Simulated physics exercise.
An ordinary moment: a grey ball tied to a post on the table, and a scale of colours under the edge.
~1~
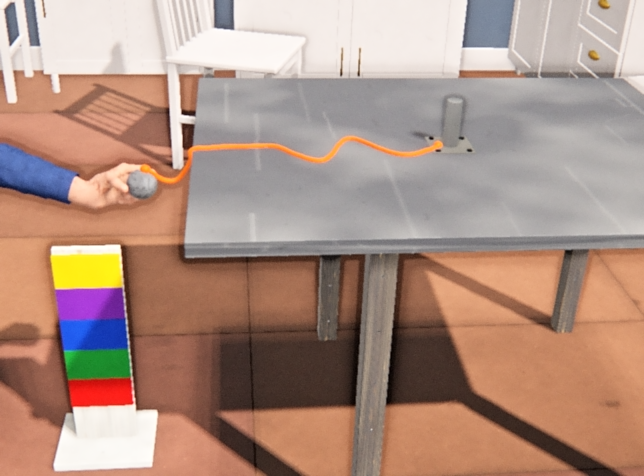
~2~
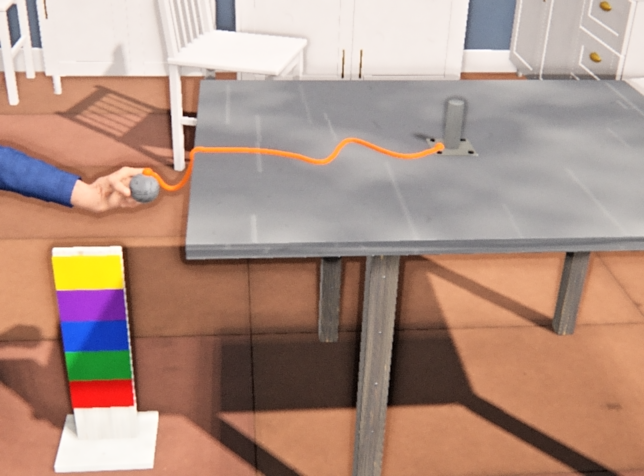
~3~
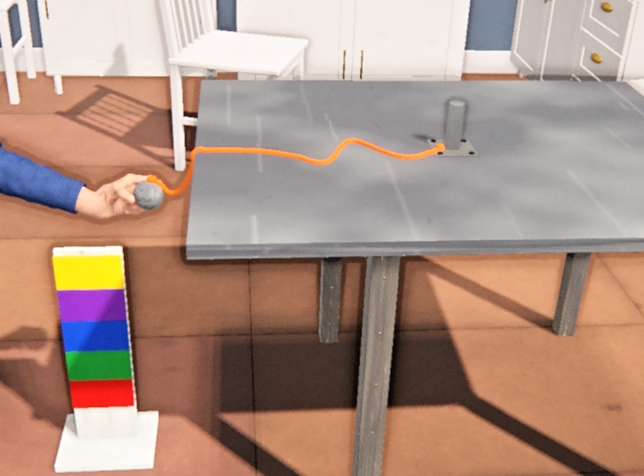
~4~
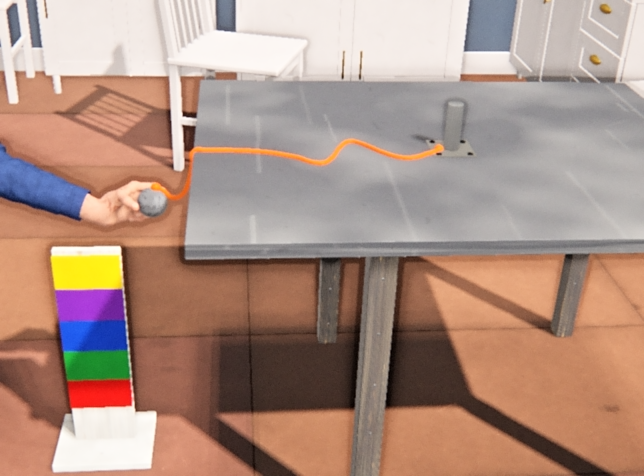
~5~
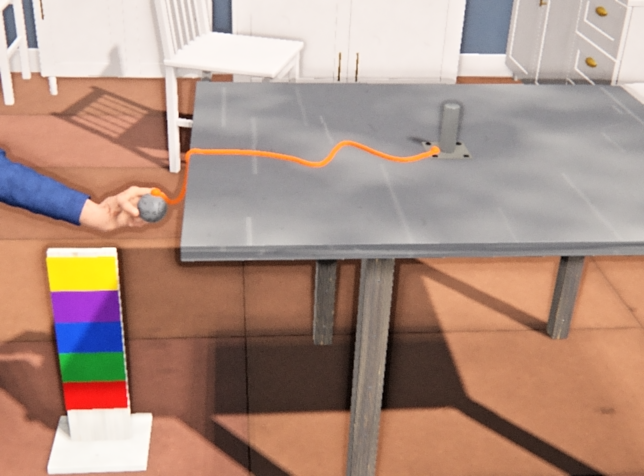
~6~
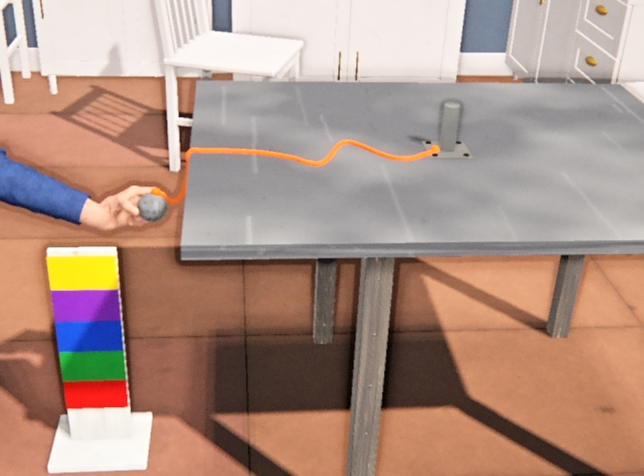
In a room with a reddish-brown floor and white cabinets, seen from slightly above, a grey table stands beside a white chair. A hand in a blue sleeve holds a grey ball off the table's left edge, an orange cord running to a grey post, above a yellow, purple, blue, green and red scale. The hand moves the ball slightly right and down, then stays nearly still, while the view shifts very slightly.
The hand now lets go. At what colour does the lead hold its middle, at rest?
Its middle rests at the purple band.
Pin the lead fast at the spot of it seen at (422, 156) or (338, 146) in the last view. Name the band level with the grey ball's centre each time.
One after the other, purple; yellow.
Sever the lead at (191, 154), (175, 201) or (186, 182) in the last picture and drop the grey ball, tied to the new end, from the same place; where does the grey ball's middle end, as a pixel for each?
The places are (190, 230), (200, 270) and (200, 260).
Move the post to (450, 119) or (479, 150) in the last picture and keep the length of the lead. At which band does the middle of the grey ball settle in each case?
Taking them in turn: Yellow; yellow.
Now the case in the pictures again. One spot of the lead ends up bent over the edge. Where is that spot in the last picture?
It lies at about (256, 153).
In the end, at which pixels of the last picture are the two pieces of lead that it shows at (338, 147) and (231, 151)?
Near (307, 152) and (188, 182).
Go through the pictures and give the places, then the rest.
In the first frame, grey ball (142, 184); yellow (87, 272); purple (91, 305); blue (94, 335); green (98, 365); red (101, 393).
In the second frame, grey ball (144, 188); lead through (419, 156) (358, 142) (328, 161) (260, 151) (194, 155).
In the third frame, grey ball (148, 195).
In the fourth frame, grey ball (152, 202); lead through (418, 157) (357, 143) (327, 162) (260, 152) (193, 155).
In the fifth frame, grey ball (152, 208).
In the sixth frame, grey ball (152, 207); lead through (414, 158) (354, 144) (324, 162) (256, 153) (189, 156).
Soon after, ball near (223, 288); level with purple.
After that, ball near (183, 300); level with purple.
In the end, ball near (187, 301); level with purple. The purple one.
